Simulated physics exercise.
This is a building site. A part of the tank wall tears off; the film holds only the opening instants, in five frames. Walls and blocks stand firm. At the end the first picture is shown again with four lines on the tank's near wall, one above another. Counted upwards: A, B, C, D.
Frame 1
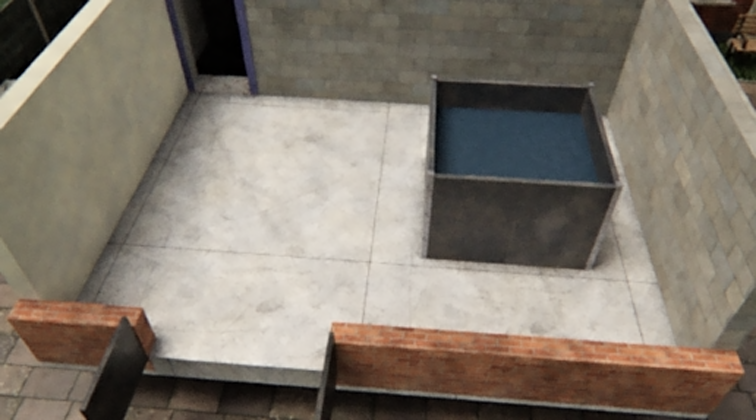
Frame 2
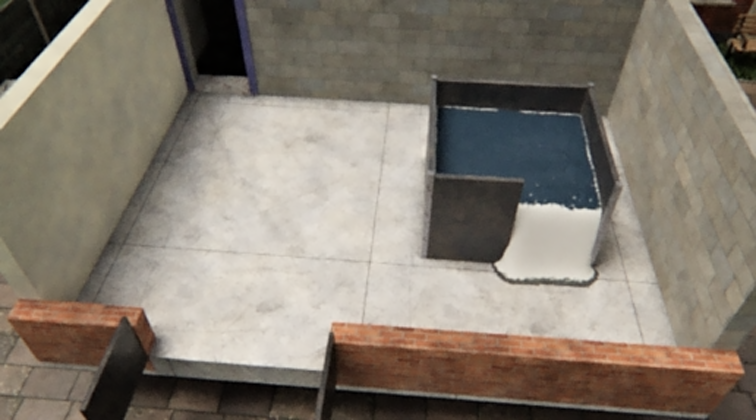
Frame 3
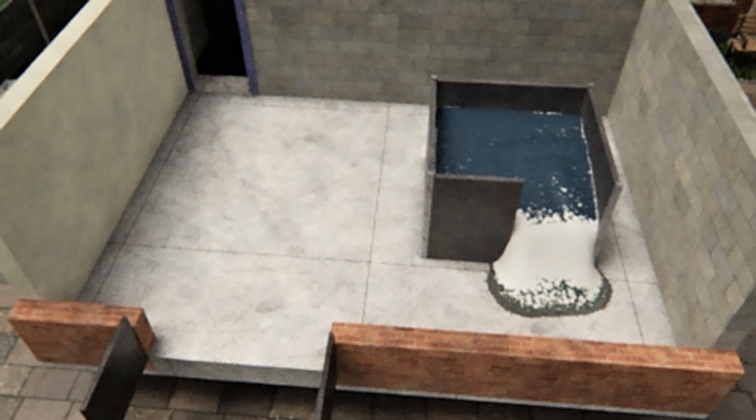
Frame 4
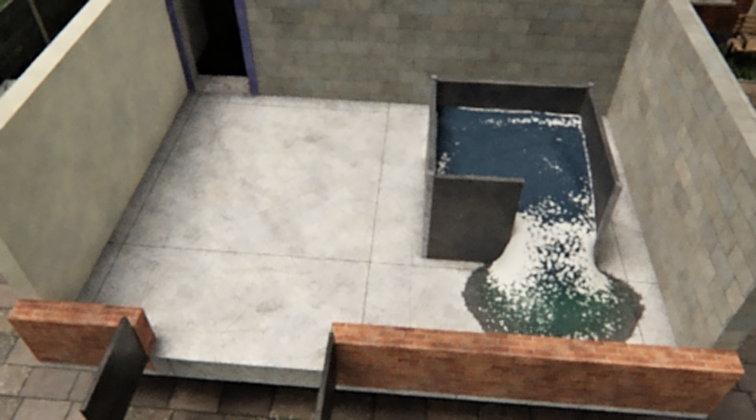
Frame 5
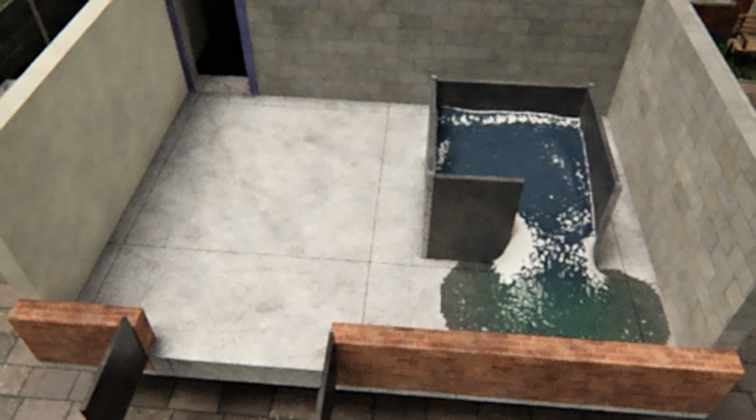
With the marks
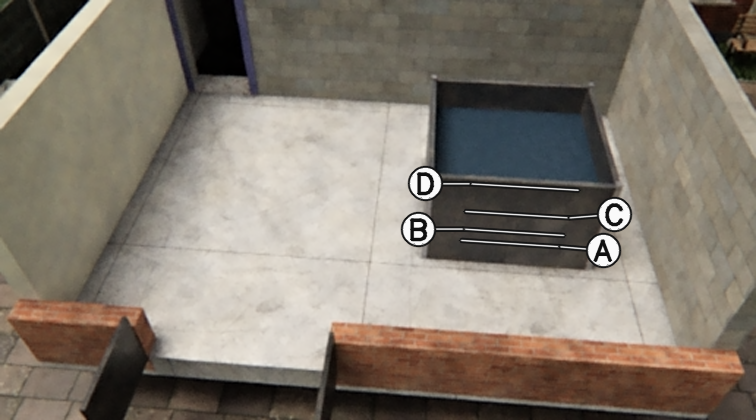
A building site is seen from above, with a pale concrete floor enclosed by block walls and a low orange brick wall with a gap along the front. A dark-sided tank of blue water stands at the right, and a blue-edged doorway is at the back left. Part of the tank's front opens and water pours out, white then greenish, spreading across the floor towards the brick wall while the camera stays still.
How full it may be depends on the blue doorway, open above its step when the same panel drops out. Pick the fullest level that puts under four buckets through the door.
I would pick line C.
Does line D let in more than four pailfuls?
Yes, that goes wrong.
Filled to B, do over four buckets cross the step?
No, not at all.
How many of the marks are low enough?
Three.
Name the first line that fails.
The answer is D.
In white, A at (510, 243); B at (513, 232); C at (517, 214); D at (523, 186); from the bottom up A, B, C, D.
If A is chosen, nothing gets over.
If B is chosen, nothing gets over.
If C is chosen, a splash gets over, under a bucket.
If D is chosen, about 9 bucketfuls get in.
